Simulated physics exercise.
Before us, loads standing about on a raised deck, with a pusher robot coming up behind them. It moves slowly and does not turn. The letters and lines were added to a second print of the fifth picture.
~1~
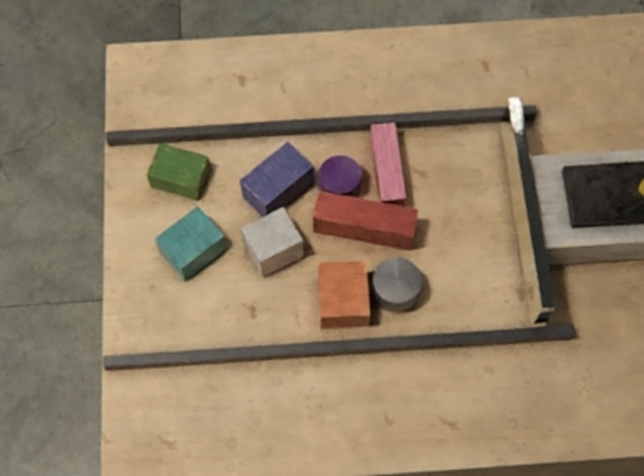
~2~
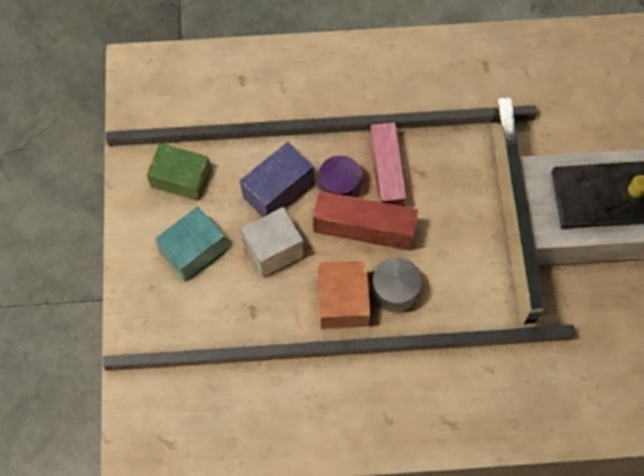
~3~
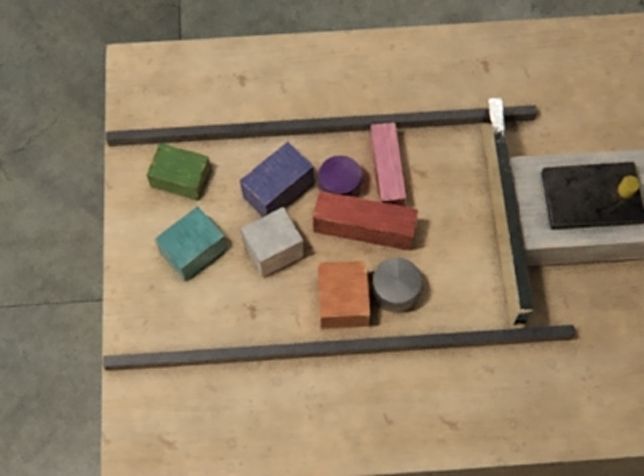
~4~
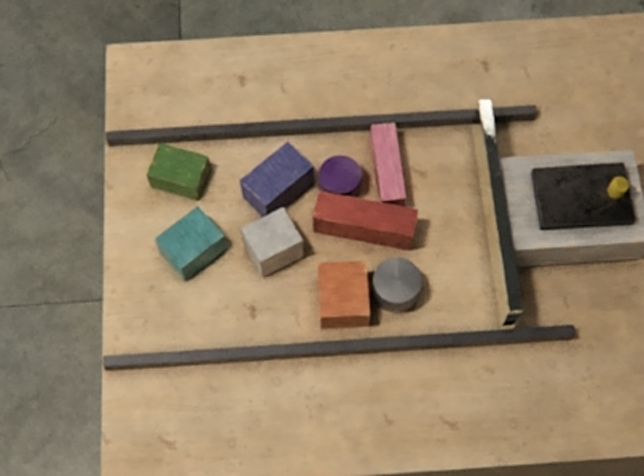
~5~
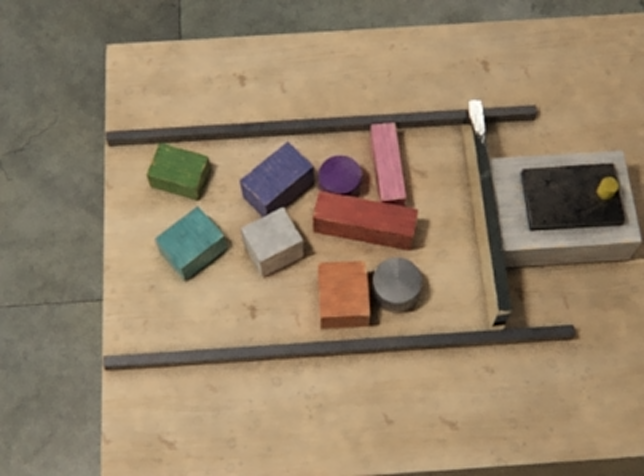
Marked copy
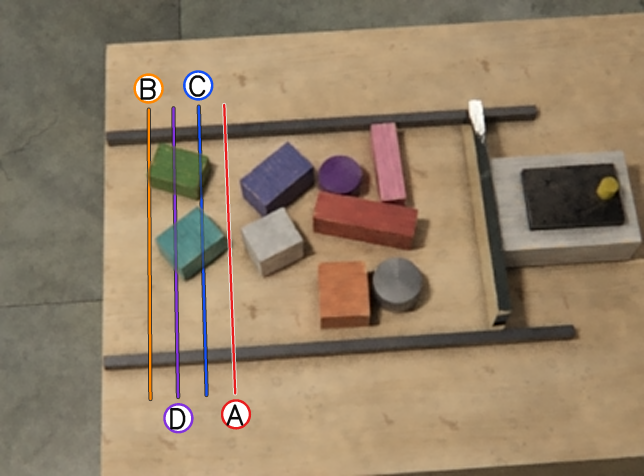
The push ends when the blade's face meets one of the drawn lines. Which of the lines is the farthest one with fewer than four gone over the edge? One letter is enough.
It can go as far as D.
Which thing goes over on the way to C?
It is the green crate.
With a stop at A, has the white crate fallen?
By then, no.
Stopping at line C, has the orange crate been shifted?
By then, yes.
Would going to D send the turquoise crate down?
Yes.
On the marked copy, A at (229, 241); B at (149, 246); C at (202, 242); D at (176, 244).
Taking D. A third of the way, robot (452, 204); white crate (260, 248); blue crate (263, 179).
Two thirds of the way, robot (339, 211); green crate (137, 163); turquoise crate (156, 246).
When it is over, robot (252, 216); turquoise crate over the edge; green crate over the edge; two fallen.
As for the rest, A is within the limit but short; B drops seven; C is within the limit but short.
